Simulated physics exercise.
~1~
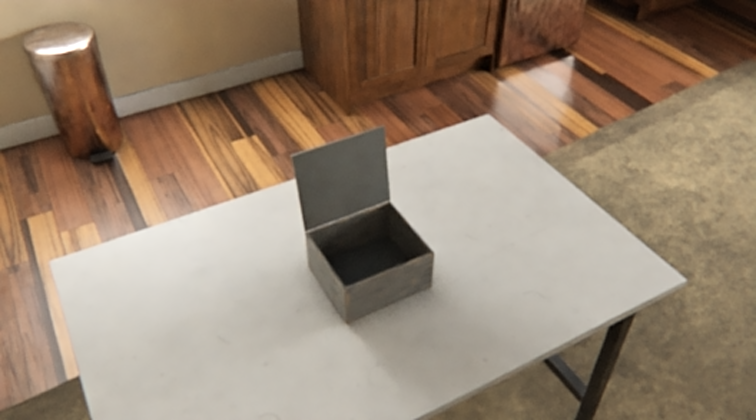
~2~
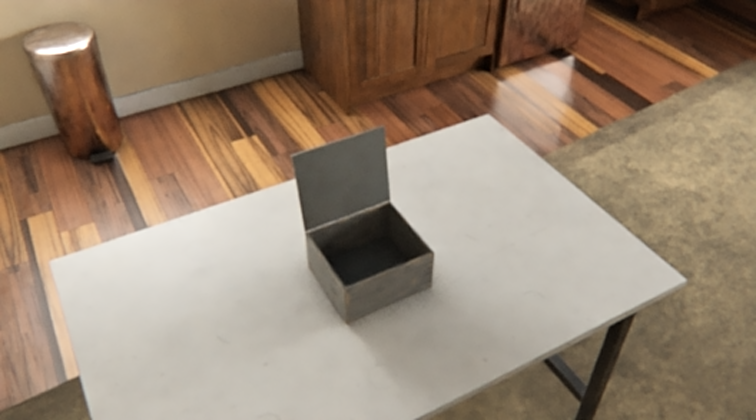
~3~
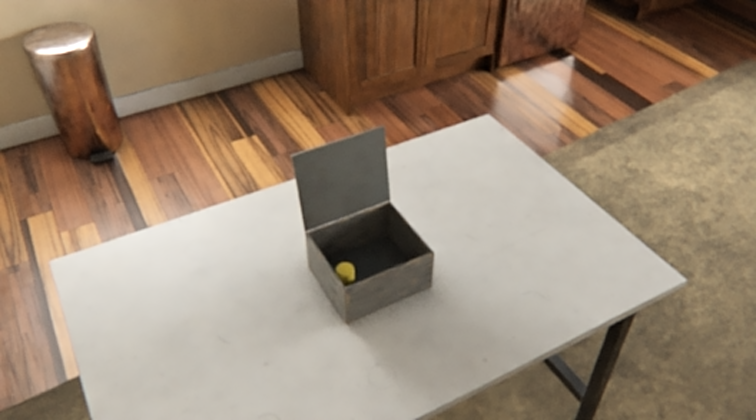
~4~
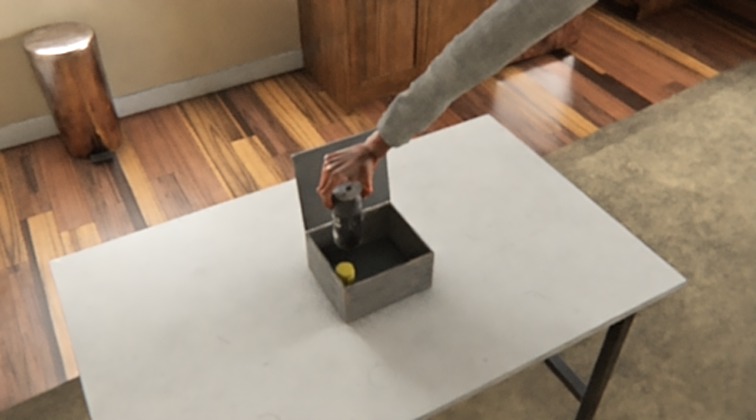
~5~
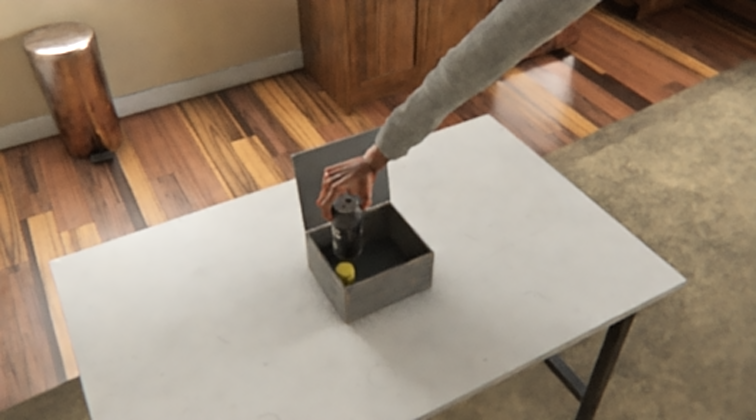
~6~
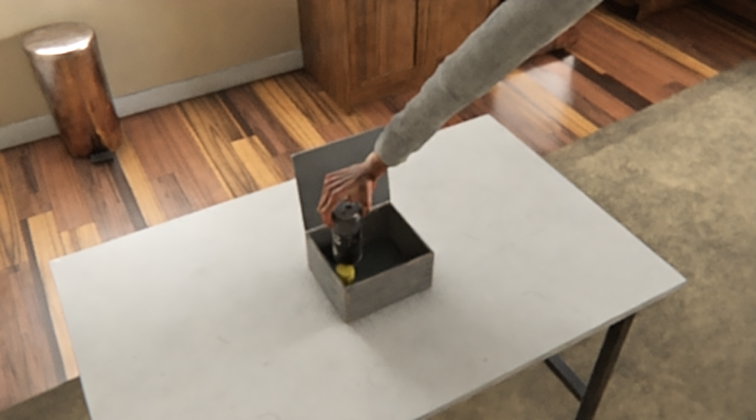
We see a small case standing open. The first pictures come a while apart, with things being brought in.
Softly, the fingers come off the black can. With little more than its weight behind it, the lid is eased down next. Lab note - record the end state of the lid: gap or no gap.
End state: No gap.
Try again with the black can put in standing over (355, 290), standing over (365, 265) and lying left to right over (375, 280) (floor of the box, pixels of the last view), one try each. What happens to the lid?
The first placement leaves the lid fully closed, the second partly open, and the third fully closed.
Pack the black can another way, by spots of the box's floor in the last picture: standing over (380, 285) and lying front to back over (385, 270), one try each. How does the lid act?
In the first case it gets propped open; in the second case it comes fully down.
Then, 0.50 s after the last picture, black can on its side near (368, 250); yellow shaker tipped 6° from how it was.
Then, 1.20 s after the last picture, lid starting down; black can on its side near (375, 255).
Then, 1.70 s after the last picture, lid 49° above the rim; black can on its side near (375, 255).
Then, 2.00 s after the last picture, lid 19° above the rim; black can on its side near (375, 255).
At rest, lid shut; tipped over in the box, black can; yellow shaker in place. Seen from the same camera at the end, black can near (375, 255).
